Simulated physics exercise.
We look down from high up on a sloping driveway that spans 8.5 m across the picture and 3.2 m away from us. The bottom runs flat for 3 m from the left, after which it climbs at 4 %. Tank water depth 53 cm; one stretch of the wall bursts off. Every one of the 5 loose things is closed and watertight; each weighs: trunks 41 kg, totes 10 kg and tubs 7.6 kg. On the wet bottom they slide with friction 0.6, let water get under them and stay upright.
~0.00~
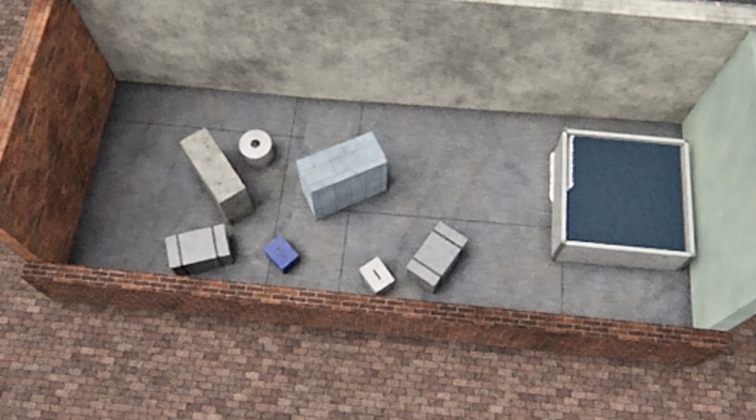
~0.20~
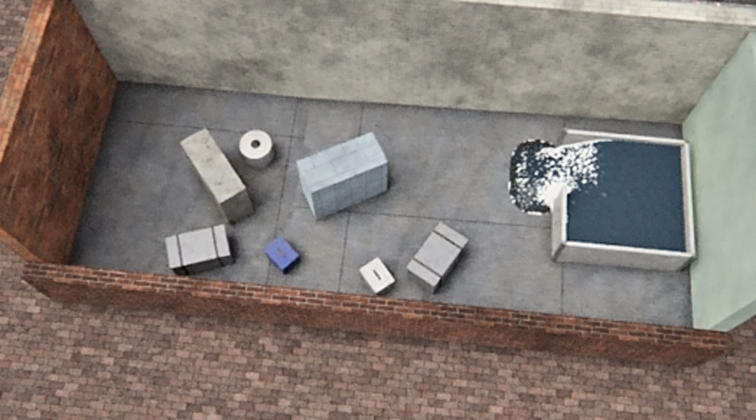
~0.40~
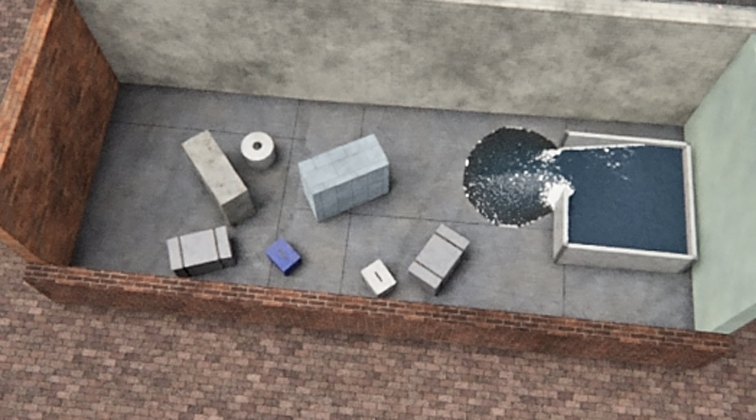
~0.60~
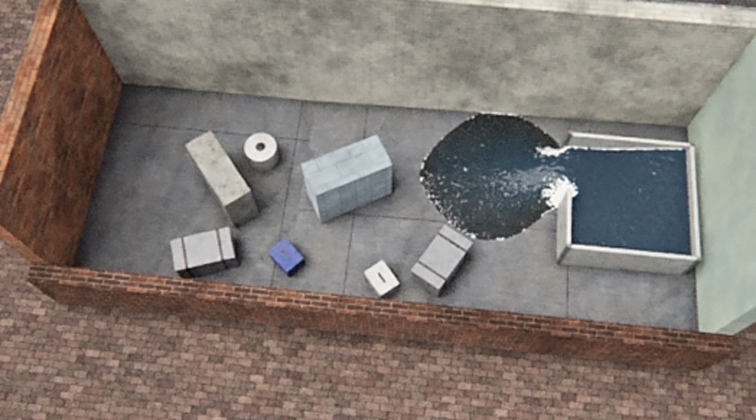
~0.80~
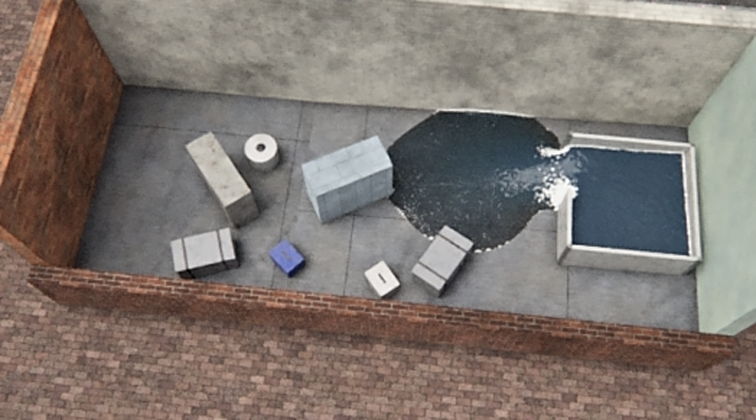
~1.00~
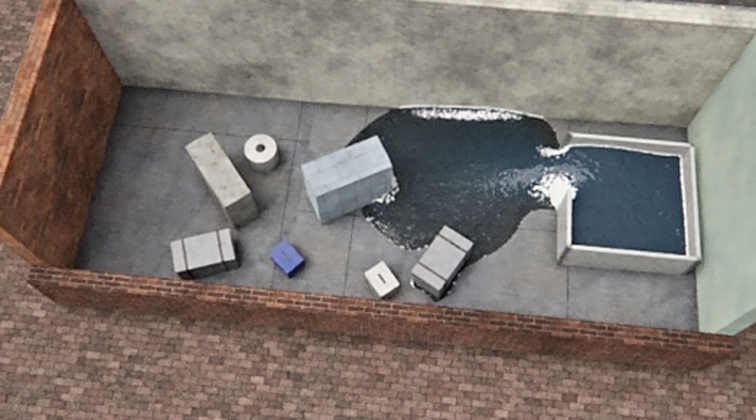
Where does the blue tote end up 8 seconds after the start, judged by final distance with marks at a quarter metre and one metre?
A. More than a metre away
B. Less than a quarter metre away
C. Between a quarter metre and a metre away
C, between a quarter metre and a metre away.
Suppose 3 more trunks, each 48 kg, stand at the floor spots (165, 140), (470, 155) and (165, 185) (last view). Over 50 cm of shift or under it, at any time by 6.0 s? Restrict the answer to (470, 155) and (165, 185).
Respectively beyond that and inside that.
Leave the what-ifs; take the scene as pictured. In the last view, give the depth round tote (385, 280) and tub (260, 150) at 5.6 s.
First about 4 cm, second about 7 cm.
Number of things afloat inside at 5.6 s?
My tally comes to 2.
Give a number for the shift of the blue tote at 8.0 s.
I'd say close to 40 centimetres.
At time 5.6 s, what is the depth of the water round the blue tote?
The depth there is around 14 cm.
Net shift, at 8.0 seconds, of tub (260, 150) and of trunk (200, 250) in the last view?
120 cm; 40 cm.
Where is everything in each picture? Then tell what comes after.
The blue tote at (281, 252) rests on the ground; 2.5 m2 under water; 0 of 5 have shifted, in the first frame.
The blue tote at (281, 252), on the bottom; water covers 3.2 m2; 0 of 5 have shifted, in the second frame.
The blue tote at (283, 254) rests on the ground; water covers 4.1 m2; 0 of 5 have shifted, in the third frame.
The blue tote at (286, 255) rests on the ground; water covers 5.4 m2; 0 of 5 have shifted, in the fourth frame.
The blue tote at (286, 256), on the bottom; 6.8 m2 under water; 0 of 5 have shifted, in the fifth frame.
The blue tote at (286, 256) rests on the ground; 7.8 m2 under water; 0 of 5 have shifted, in the sixth frame.
After 1.6 s the blue tote is near (286, 256), 0.0 m from its start, aground; 0 afloat.
After 3.6 s the blue tote is near (231, 277), 0.8 m from its start, afloat; 2 afloat.
After 5.6 s the blue tote is near (220, 273), 0.9 m from its start, afloat; 2 afloat.
After 8.0 s the blue tote is near (267, 232), 0.4 m from its start, afloat; 3 afloat.
